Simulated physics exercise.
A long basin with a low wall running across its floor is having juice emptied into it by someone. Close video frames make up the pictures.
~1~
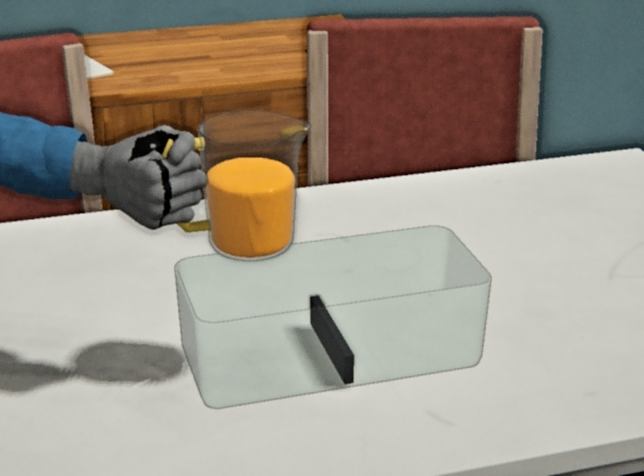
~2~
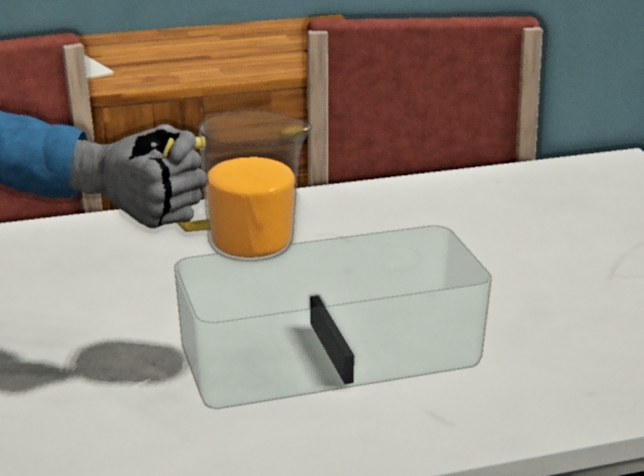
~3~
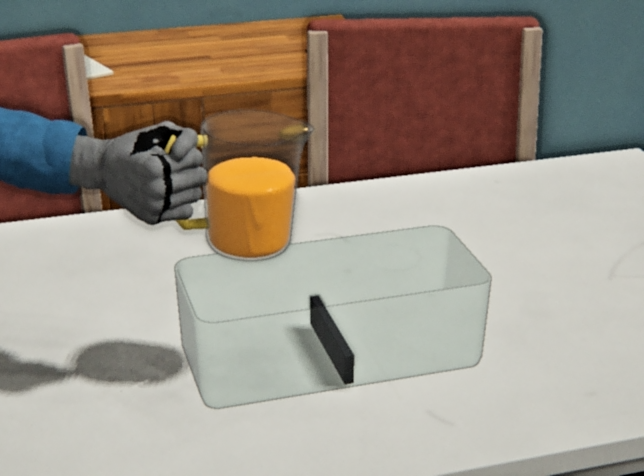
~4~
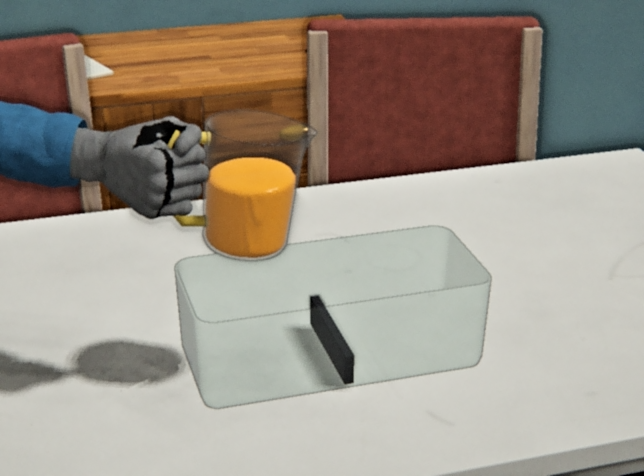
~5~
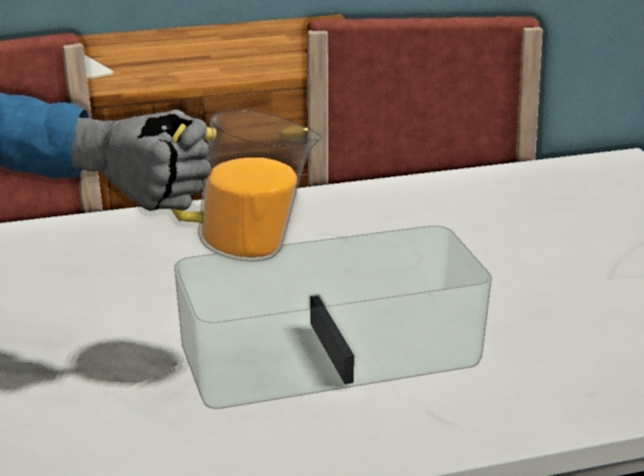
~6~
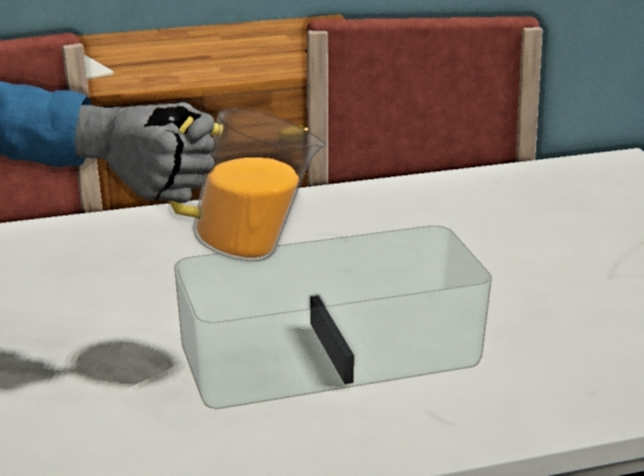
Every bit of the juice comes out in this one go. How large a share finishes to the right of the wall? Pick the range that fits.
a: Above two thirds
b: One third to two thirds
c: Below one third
Answer: A.
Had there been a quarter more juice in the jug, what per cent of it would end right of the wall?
90 per cent.
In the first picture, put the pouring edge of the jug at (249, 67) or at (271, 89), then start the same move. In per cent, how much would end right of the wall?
25 % and 60 %.
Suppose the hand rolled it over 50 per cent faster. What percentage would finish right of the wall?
Close to 85 out of every hundred.
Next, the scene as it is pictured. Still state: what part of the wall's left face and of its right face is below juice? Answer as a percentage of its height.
I'd put the left at about 10 and the right at about 50.
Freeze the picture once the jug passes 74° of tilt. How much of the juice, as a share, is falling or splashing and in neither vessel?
That comes to near 10 percent.
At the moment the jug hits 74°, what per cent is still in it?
About 90 %.
A moment on, the jug is tipped part way and 91 per cent is still to pour, 0 is left of the wall and 1 right of it.
Next, the jug is tipped right over and 24 per cent is still to pour, 2 is left of the wall and 61 right of it.
Then the jug is tipped right over and 0 per cent is still to pour, 11 is left of the wall and 88 right of it.
Later the jug is tipped right over and 0 per cent is still to pour, 12 is left of the wall and 87 right of it.
Finally, 12 per cent lies left of the wall, 88 right of it and 1 outside.
